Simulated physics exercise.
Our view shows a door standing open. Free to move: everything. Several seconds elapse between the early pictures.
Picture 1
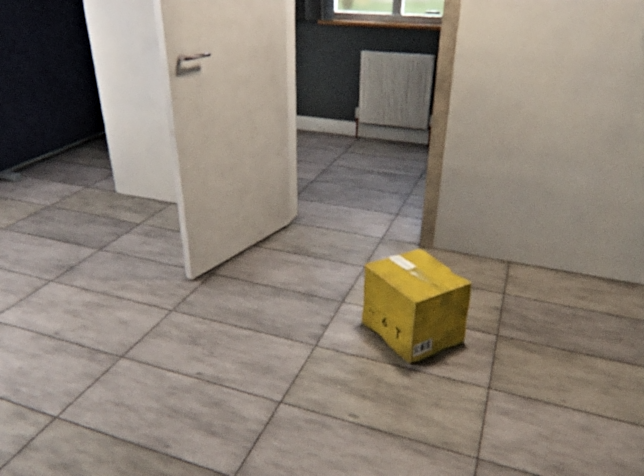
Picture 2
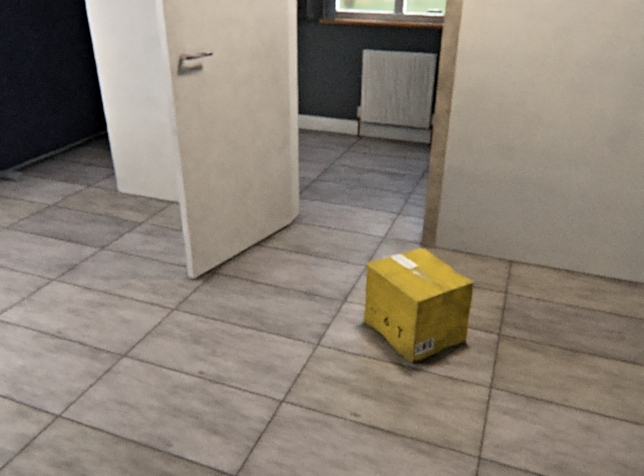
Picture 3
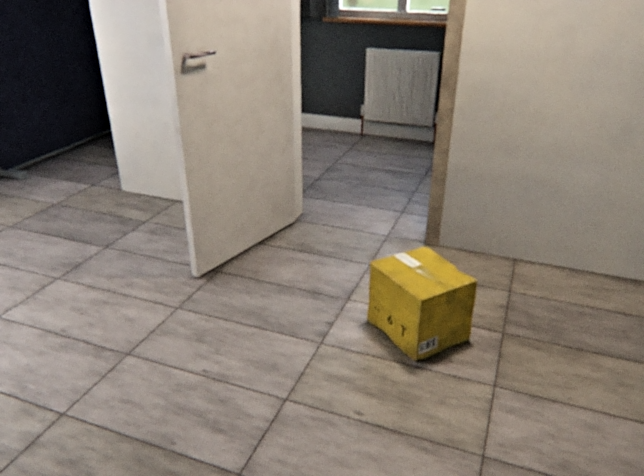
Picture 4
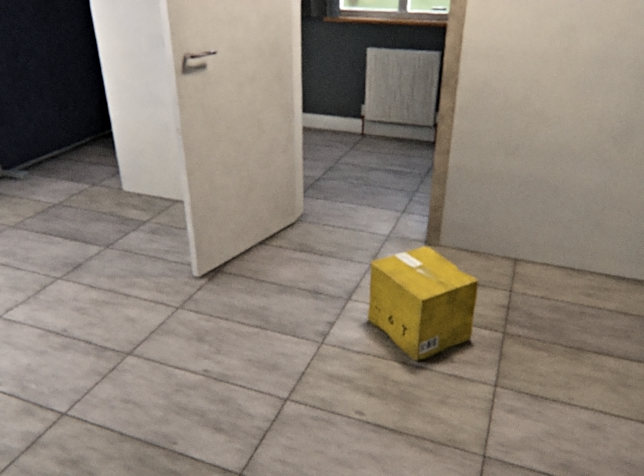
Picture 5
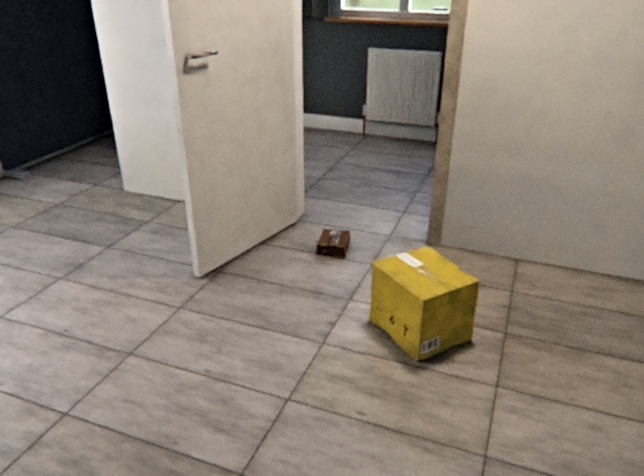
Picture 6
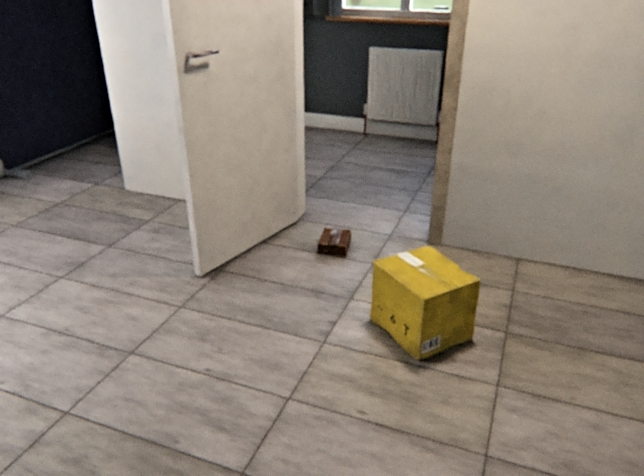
Yellow box sitting still on a tiled floor near a wide-open door, with a small brown box later appearing behind it.
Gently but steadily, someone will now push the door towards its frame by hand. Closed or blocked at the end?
The door swings fully to.
Then, 0.70 s on from there, open by 78°.
Then, 1.20 s on from there, open by 45°; brown box shifted a little near (343, 239).
Then, 1.50 s on from there, open by 23°; brown box shifted about its own width near (362, 232).
Then, 1.70 s on from there, open by 9°; brown box shifted about its own width near (369, 225).
In the end, open by 0°; moved from the start, brown box; yellow box unmoved. At the end, from the last picture's camera, brown box near (372, 220).
